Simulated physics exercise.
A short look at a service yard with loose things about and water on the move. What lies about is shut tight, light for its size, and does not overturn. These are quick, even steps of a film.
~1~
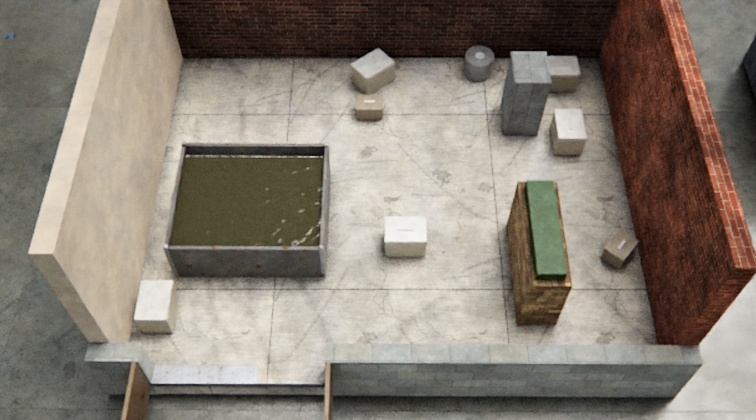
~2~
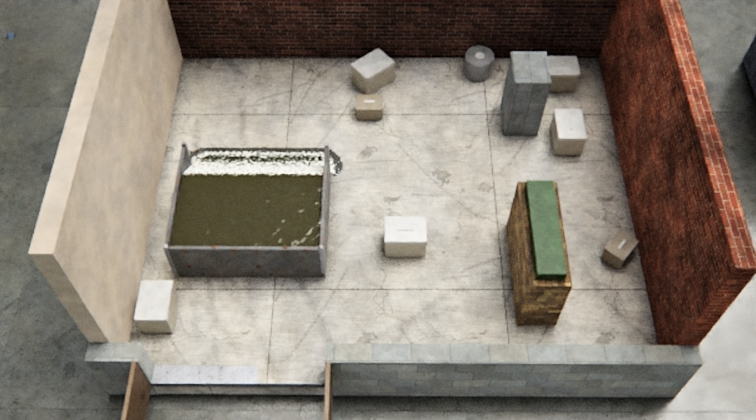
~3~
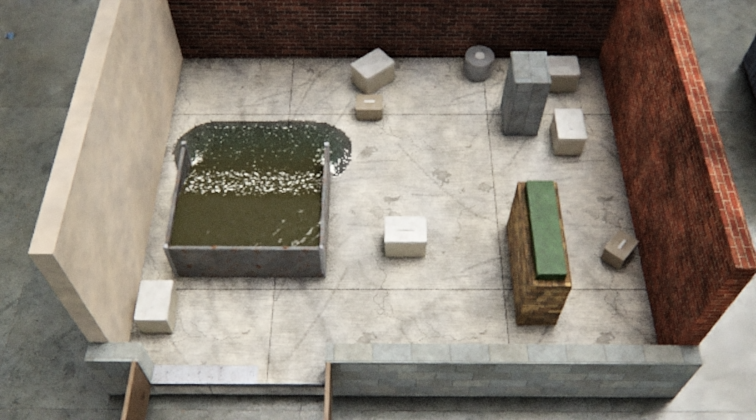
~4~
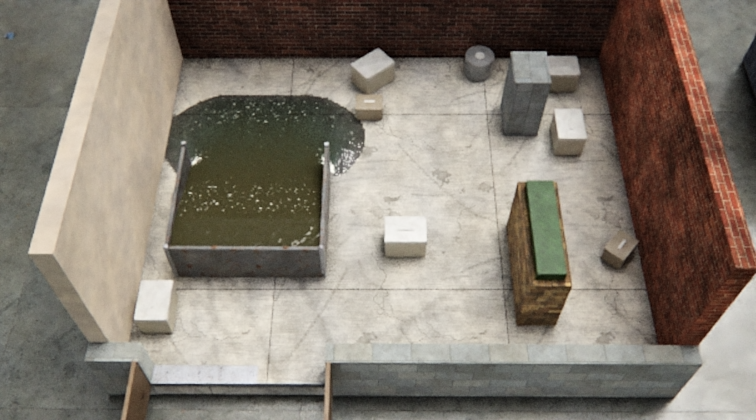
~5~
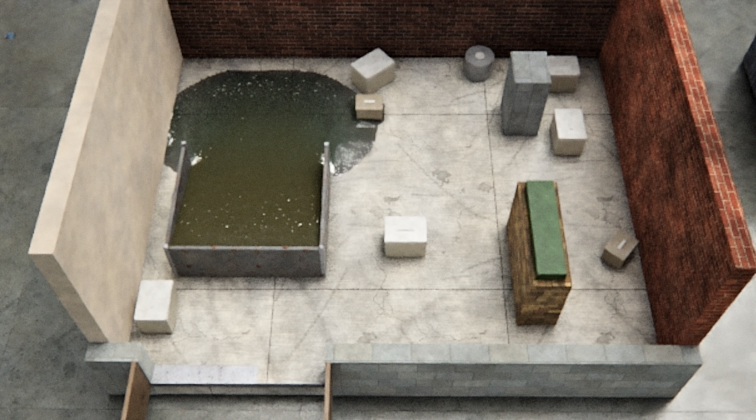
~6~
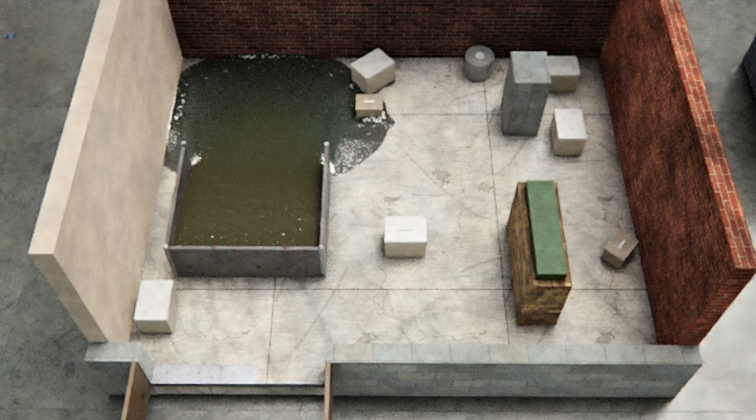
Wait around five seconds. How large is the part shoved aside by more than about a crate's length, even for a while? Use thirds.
Share: From one to two thirds.
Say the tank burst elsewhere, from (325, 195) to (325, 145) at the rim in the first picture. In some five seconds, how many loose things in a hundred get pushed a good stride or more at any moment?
Near 60 in a hundred.
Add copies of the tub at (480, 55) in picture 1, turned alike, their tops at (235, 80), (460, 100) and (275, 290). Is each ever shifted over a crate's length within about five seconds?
As listed: Pushed that far, shifted that much, short of that.
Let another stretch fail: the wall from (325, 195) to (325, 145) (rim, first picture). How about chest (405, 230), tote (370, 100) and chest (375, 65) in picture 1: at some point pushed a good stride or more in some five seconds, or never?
In that order: Moved that far, never so far, under that.
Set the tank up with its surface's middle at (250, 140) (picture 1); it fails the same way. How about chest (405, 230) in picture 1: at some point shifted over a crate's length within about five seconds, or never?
My call: No.
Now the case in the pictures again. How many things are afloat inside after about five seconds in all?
That makes 4.
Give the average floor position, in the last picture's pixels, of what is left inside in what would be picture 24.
Close to (494, 165).
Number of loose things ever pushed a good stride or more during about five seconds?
5 of them.
A moment on, 0 of 8 are well off their spots; 0 afloat.
Next, 2 of 8 are well off their spots; 1 afloat.
Later, 4 of 8 are well off their spots; 3 afloat.
In the end, 5 of 8 are well off their spots, and 5 have been at some point; 4 afloat.
